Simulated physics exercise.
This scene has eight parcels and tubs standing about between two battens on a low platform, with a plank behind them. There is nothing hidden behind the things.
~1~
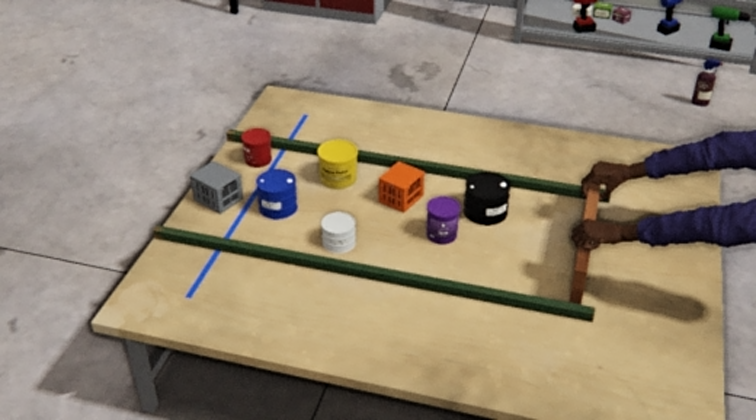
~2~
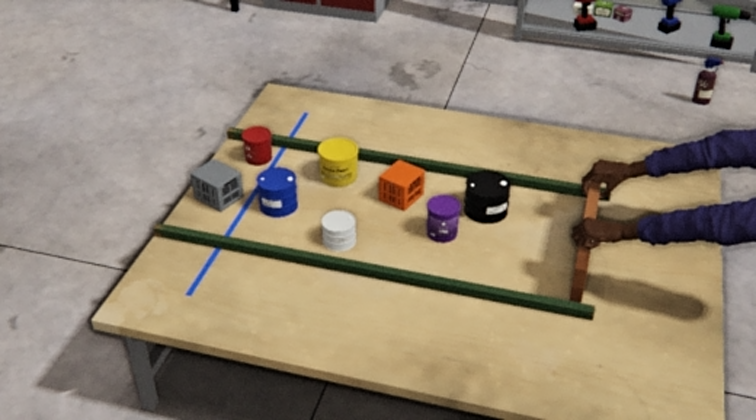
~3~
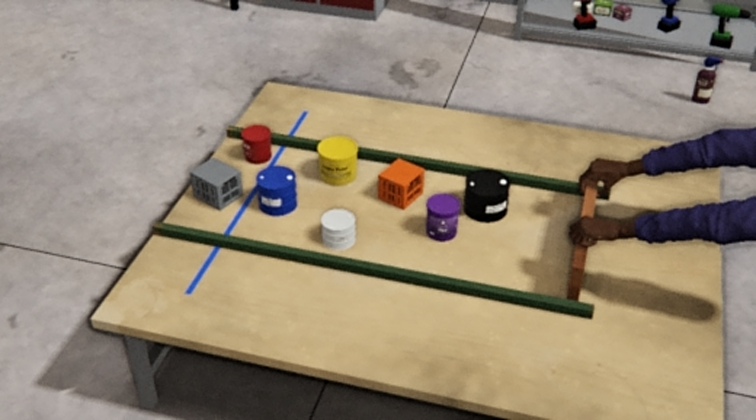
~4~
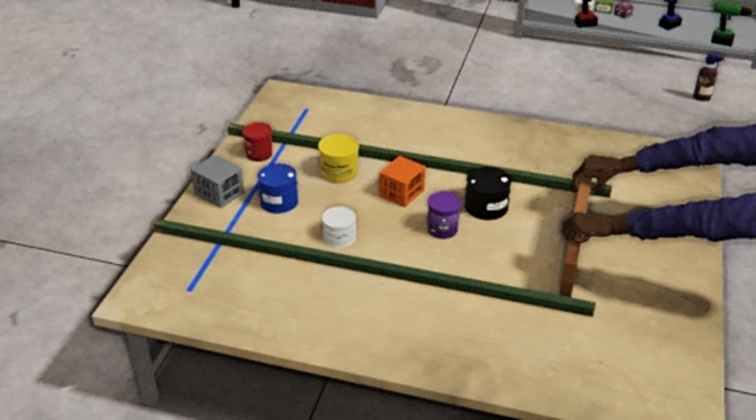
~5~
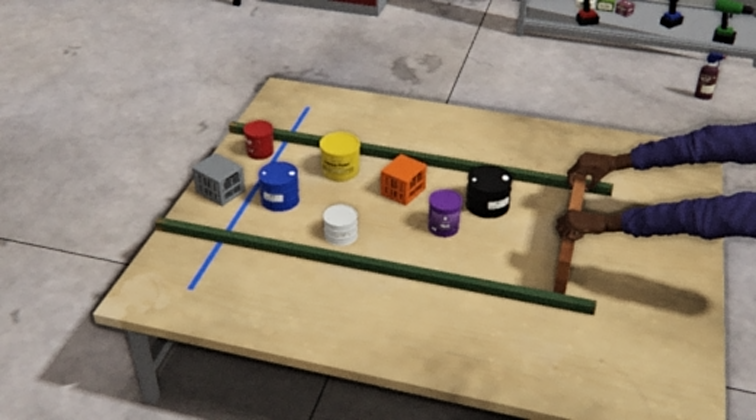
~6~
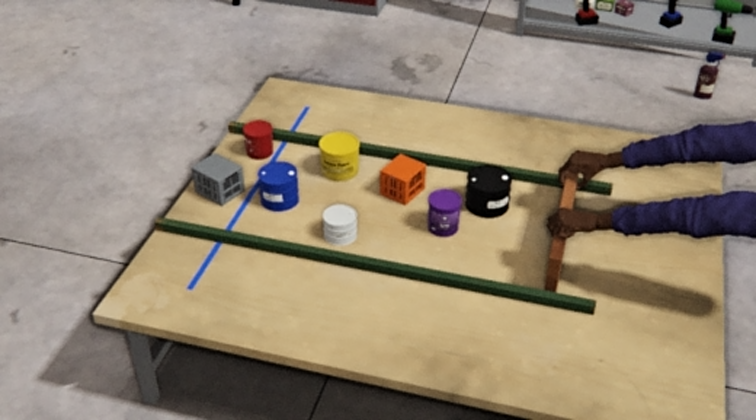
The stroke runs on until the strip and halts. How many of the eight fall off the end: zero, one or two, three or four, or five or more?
I expect only a pair or one to end up below.
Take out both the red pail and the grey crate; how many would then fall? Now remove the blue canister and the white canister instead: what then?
The first count is 0 and the second is 0.
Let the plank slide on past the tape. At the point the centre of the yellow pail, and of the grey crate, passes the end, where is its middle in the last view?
When the yellow pail crosses, the middle is near (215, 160); when the grey crate crosses, near (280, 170).
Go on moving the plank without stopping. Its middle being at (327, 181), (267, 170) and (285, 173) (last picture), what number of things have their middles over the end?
0, 1 and 0.
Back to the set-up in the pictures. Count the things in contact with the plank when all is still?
The count in contact is 4.
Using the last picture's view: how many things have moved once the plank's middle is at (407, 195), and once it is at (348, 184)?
At the first place 4, at the second 6.
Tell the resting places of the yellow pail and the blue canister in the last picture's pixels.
Final positions - yellow pail around (260, 136), blue canister around (205, 171).
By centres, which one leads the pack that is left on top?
It's the orange crate.
Early on, none off yet; grey crate at rest near (219, 179); red pail at rest near (259, 140); blue canister at rest near (279, 186).
Finally, the number that fall off is one or two; lost, grey crate.
